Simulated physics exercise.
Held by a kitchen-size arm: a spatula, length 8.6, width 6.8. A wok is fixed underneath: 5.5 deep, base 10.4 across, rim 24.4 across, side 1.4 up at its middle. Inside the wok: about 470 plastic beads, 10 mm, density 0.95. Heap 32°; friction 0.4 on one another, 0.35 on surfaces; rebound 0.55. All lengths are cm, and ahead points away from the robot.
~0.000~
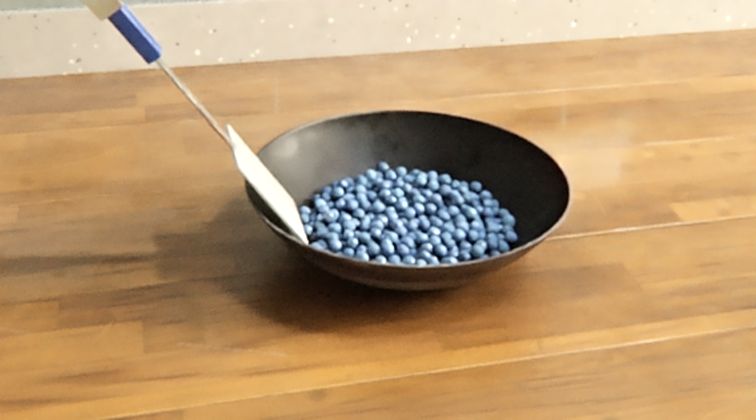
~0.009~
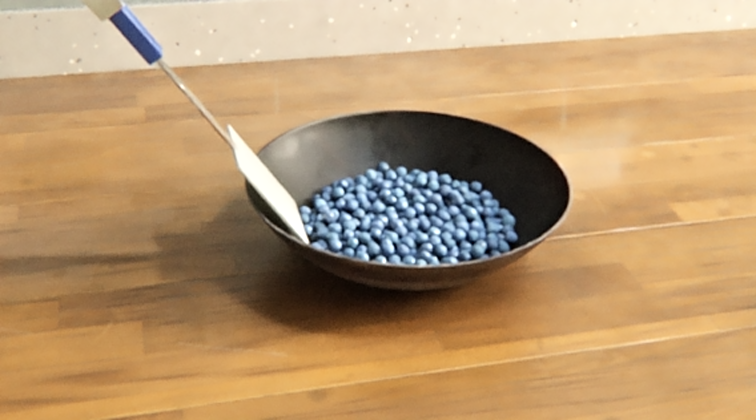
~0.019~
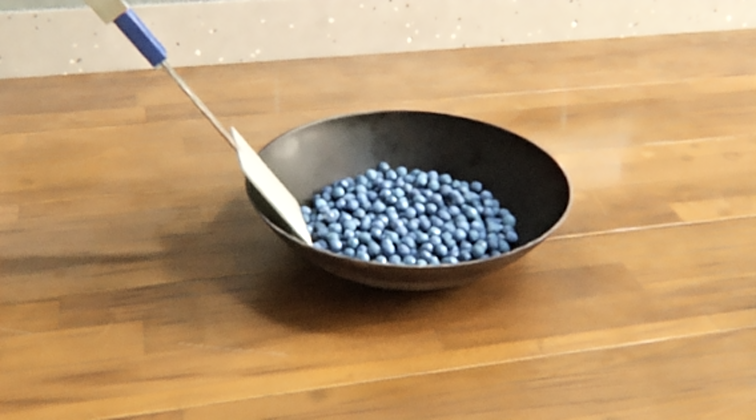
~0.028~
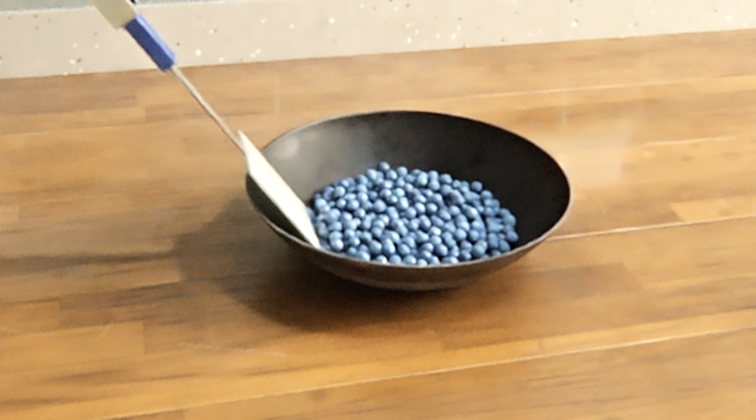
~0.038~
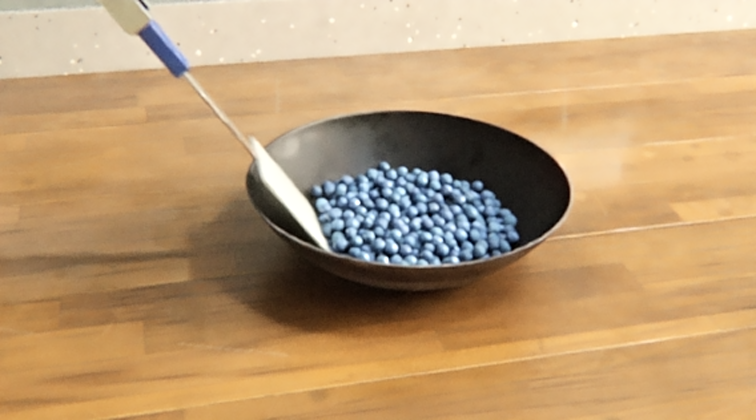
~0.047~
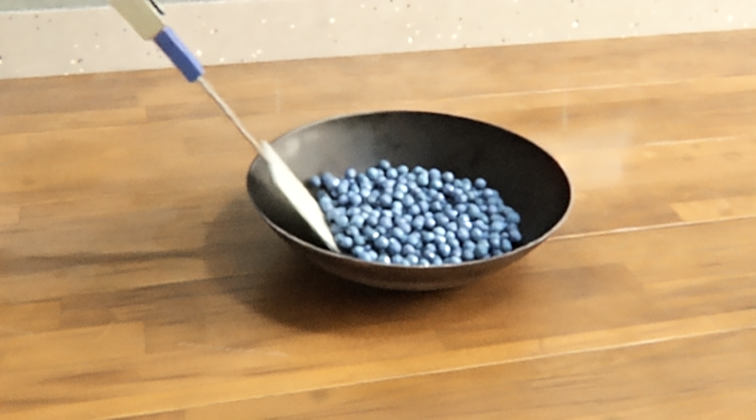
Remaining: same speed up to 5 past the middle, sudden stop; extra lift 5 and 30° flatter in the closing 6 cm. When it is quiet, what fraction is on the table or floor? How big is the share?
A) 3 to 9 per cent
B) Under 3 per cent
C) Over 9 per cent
A.
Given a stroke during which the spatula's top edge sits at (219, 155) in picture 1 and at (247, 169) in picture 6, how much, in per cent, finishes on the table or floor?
Off the vessel, on the table or floor: Some 0 percent.
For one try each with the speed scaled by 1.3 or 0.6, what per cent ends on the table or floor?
The two tries give roughly 10 and 0 in a hundred.
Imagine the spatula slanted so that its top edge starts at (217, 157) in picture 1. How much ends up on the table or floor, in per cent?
Roughly 5%.
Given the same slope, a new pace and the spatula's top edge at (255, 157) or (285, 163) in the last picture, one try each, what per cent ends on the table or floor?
That comes to about 0 and about 10 percent, in that order.
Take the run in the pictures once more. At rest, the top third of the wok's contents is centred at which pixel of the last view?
It is centred near (495, 199) in the last view.
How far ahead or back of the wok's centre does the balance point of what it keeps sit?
Forward offset: Roughly 3.5 cm.
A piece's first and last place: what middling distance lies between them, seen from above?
Distance: Around 3 cm.
By 0.09 s, sloping 56°, highest piece 4 above the table; 473 in the wok.
By 0.12 s, sloping 44°, highest piece 5 above the table; 473 in the wok.
By 0.34 s, sloping 26°, highest piece 6 above the table; 447 in the wok, 24 on the table or floor, 2 on the blade or in flight.
By 1.39 s, sloping 26°, highest piece 5 above the table; 447 in the wok, 26 on the table or floor.
Final count, 447 in the wok, 26 on the table or floor. That is 5 % on the table or floor.
